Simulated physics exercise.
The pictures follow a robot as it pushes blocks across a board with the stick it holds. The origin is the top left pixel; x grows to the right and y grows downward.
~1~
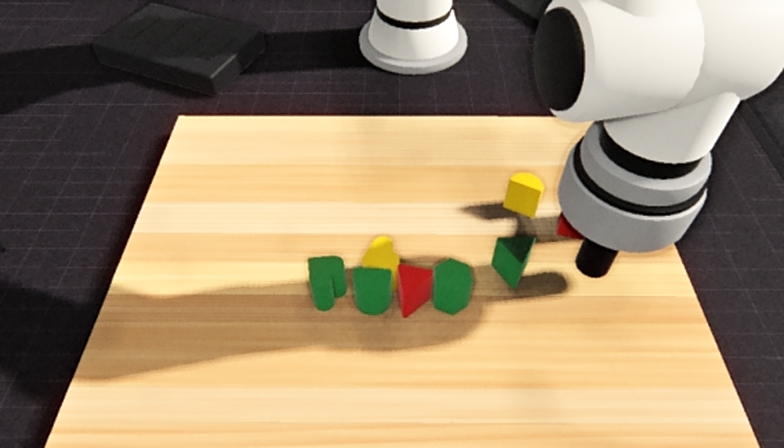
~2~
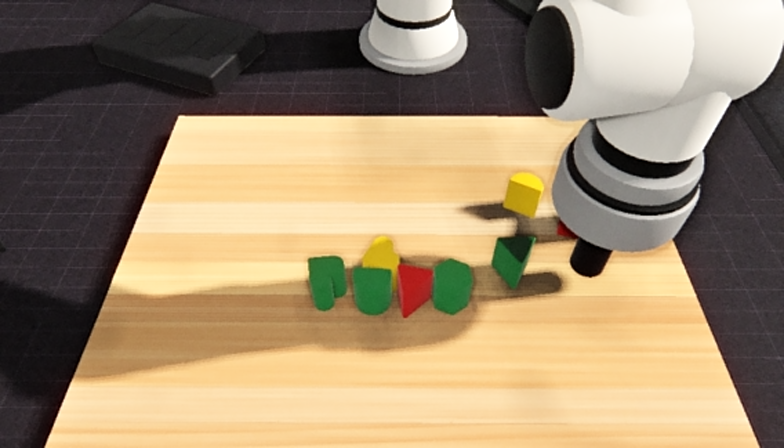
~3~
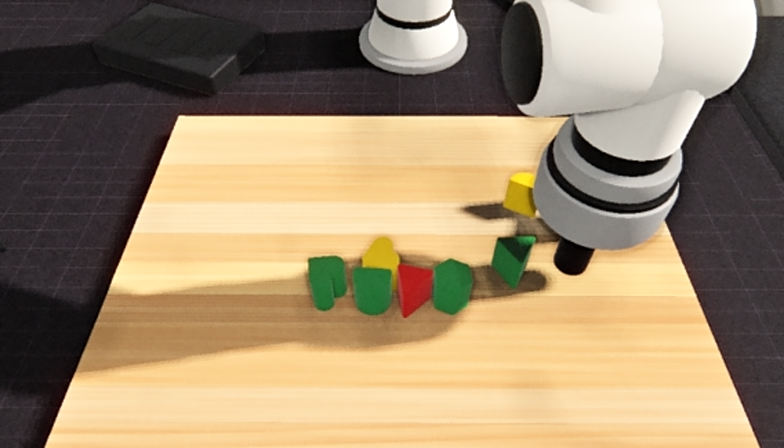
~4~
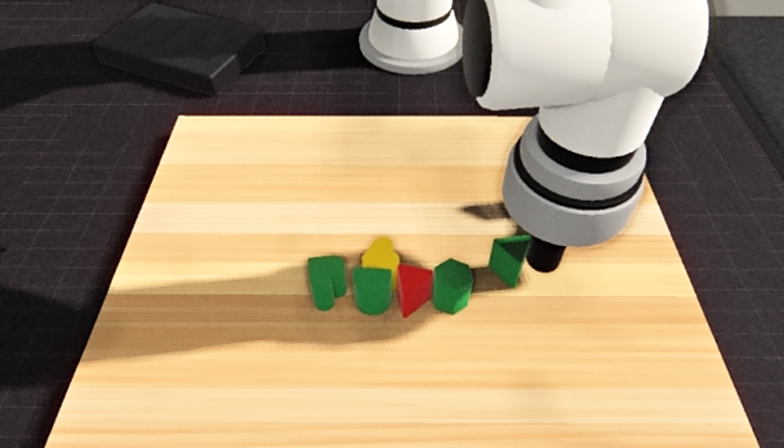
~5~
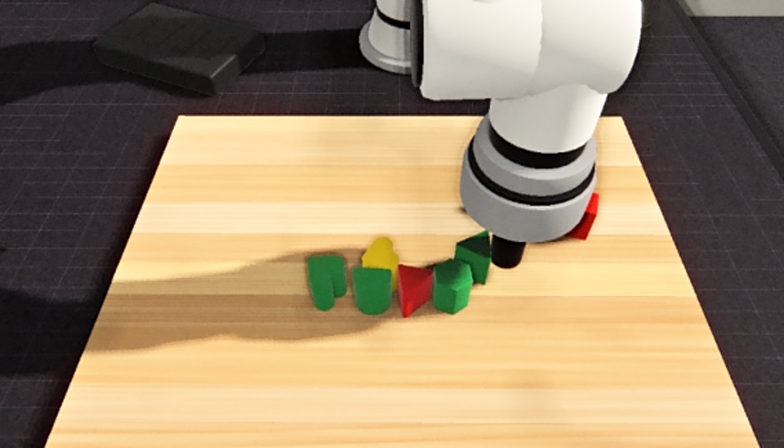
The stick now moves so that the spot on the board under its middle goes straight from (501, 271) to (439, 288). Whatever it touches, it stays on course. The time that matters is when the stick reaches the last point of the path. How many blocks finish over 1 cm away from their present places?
The number is three or more.
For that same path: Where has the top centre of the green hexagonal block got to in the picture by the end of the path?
Somewhere near (434, 291).
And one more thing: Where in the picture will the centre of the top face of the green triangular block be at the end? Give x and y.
At roughly (420, 244).
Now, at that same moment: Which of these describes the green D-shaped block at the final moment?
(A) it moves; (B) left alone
My pick is B.
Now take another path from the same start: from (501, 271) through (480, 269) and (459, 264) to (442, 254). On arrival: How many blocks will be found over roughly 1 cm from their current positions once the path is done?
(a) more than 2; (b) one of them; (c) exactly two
That would be b.
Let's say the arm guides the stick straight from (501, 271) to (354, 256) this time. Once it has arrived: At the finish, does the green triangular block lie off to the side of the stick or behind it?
Going by the path, no.
On the path given first. Halfway along, stick at (473, 265); green hexagonal block at (451, 275); green triangular block at (445, 245).
At the end, stick at (440, 274); green D-shaped block in place; yellow heart block in place; red triangular block at (401, 289), turned 65° clockwise; green hexagonal block at (434, 291), turned 65° anticlockwise; green triangular block at (420, 244), turned 55° clockwise.
